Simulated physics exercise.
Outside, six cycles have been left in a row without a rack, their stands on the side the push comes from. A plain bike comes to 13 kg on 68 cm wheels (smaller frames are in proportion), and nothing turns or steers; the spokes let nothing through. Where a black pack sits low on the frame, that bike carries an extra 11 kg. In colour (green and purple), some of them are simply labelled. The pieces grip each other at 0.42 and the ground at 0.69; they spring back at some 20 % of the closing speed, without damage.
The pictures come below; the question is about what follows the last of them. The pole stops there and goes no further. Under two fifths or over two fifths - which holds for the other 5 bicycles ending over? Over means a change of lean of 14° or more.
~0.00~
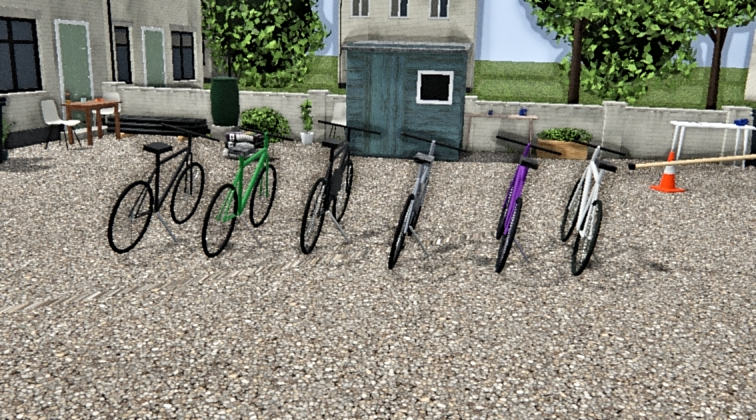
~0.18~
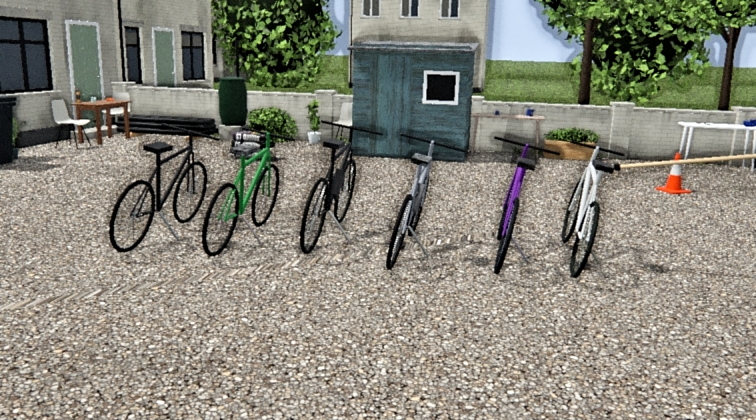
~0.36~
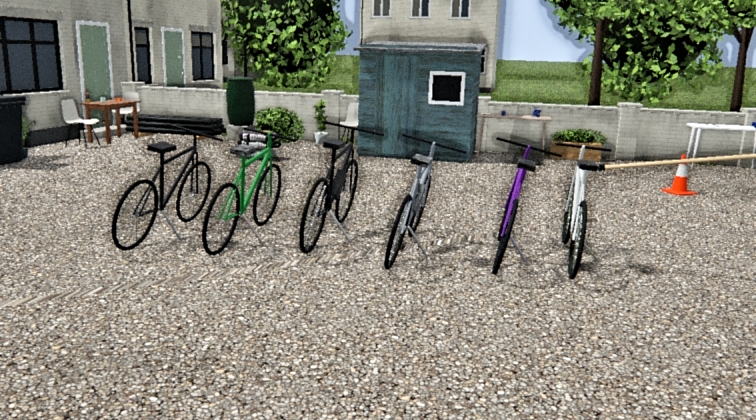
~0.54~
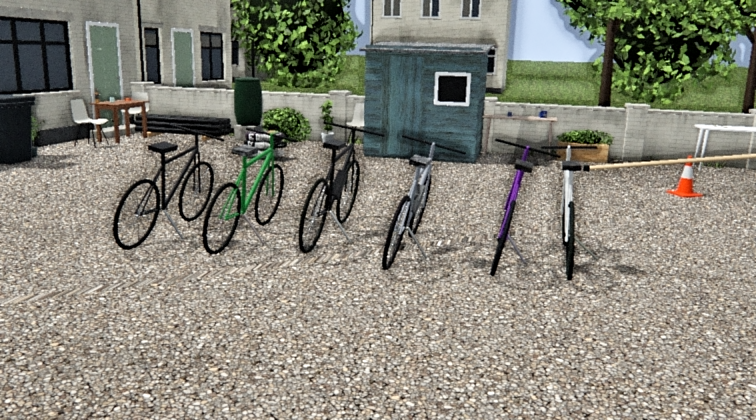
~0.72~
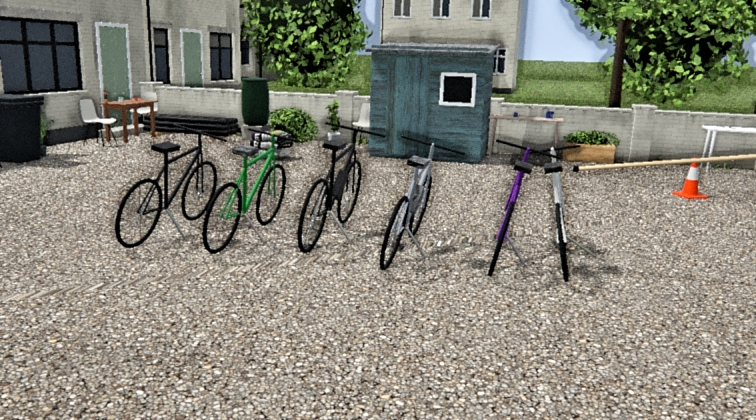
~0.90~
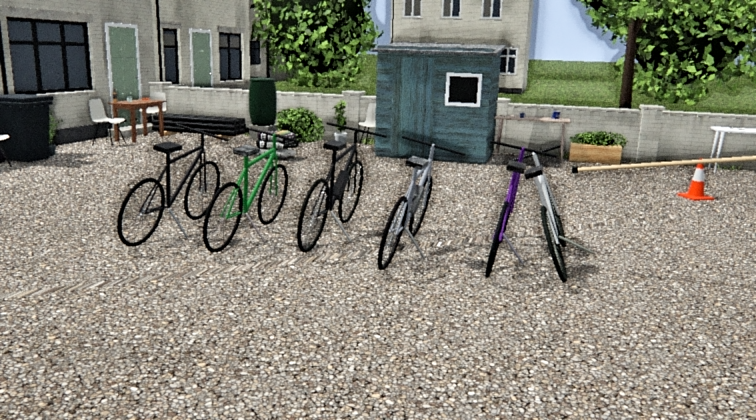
It comes to less than two fifths of the lot.
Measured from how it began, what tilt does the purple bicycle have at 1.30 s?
Close to 25° of tilt compared with the start.
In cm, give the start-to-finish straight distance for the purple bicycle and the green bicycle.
The purple one ends 60 cm from its start and the green one 0 cm.
After 1.30 s, 1 of the 5 other bicycles over; purple bicycle 24° from how it stood.
After 1.50 s, 1 of the 5 other bicycles over; purple bicycle 46° from how it stood.
After 1.64 s, 1 of the 5 other bicycles over; purple bicycle 60° from how it stood.
After 1.74 s, 1 of the 5 other bicycles over; purple bicycle 59° from how it stood.
In the end (2.1 s), 1 of the 5 other bicycles over; purple bicycle 59° from how it stood; green bicycle unmoved. That is 20 per cent. Four left standing. From the last view, middles, purple bicycle near (449, 214), green bicycle near (253, 186).
